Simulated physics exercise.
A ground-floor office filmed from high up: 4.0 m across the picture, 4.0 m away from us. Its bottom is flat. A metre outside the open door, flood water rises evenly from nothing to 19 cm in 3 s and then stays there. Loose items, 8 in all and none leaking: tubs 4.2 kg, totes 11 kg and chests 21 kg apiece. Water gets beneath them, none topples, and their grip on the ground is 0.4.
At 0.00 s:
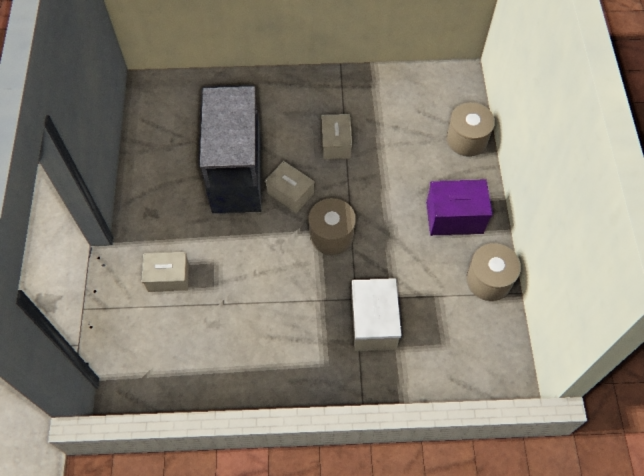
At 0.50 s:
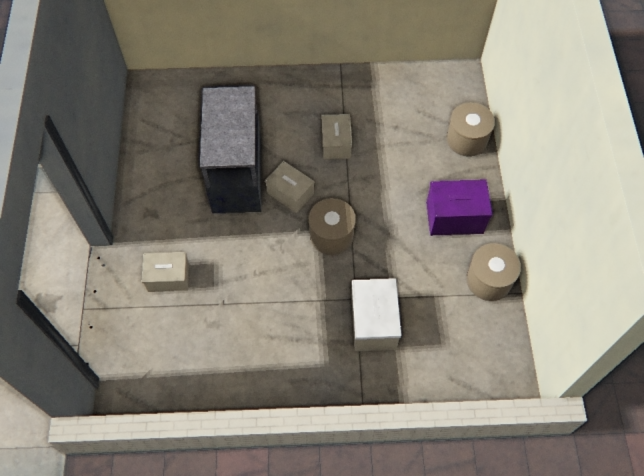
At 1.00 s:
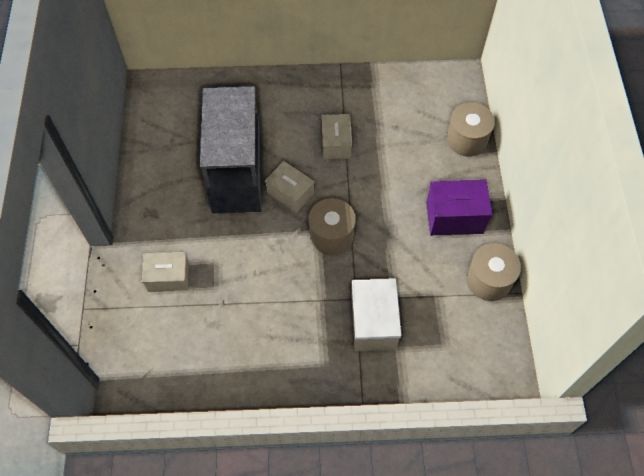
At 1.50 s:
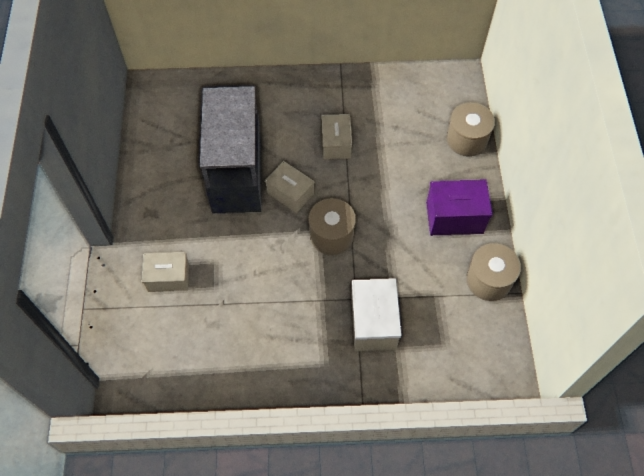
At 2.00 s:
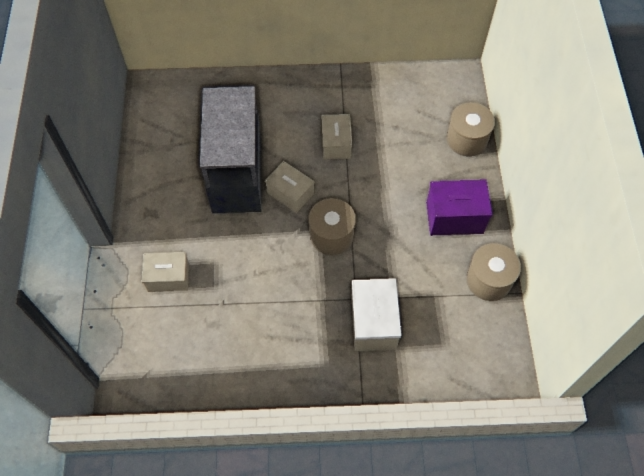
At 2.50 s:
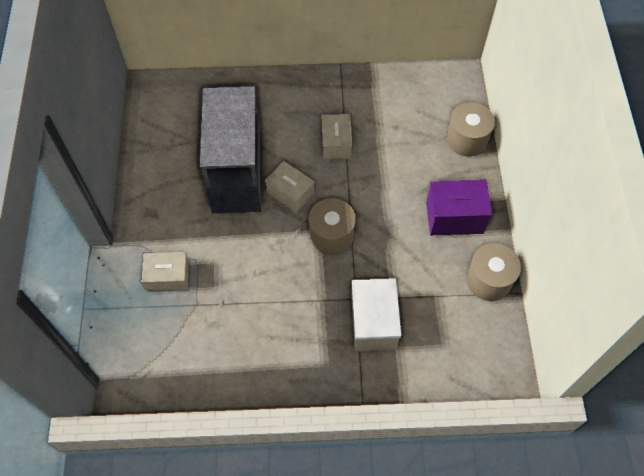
Water darkens the reddish paving outside a ground-floor office seen from high above, then slips through the open doorway at left and spreads in a thin bluish sheet around a small tan box. Beyond it stand a tall dark cabinet, two more tan boxes, three round brown tubs, a white block and, at right, a purple chest. None of these objects shifts, and the camera stays still.
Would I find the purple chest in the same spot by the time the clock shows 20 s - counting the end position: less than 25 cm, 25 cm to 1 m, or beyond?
Purple chest ends far away.
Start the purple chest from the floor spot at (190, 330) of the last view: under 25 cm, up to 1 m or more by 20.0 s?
It gets carried off.
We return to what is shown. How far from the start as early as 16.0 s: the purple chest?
Roughly 200 cm by then.
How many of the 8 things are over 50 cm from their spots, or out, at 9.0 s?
5 of them.
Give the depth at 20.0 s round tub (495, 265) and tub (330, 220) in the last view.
About 15 and 13 cm.
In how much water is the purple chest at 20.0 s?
Roughly 17 cm.
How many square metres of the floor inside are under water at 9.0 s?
Roughly 15 m2.
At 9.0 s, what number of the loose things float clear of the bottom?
At that moment 5.
After 4.0 s the purple chest is near (461, 198), 0.0 m from its start, aground; 0 afloat.
After 9.0 s the purple chest is near (460, 137), 0.7 m from its start, aground; 5 afloat.
After 16.0 s the purple chest is near (327, 52), 2.2 m from its start, afloat; 8 afloat.
After 20.0 s the purple chest is near (141, 109), 3.3 m from its start, afloat; 8 afloat.
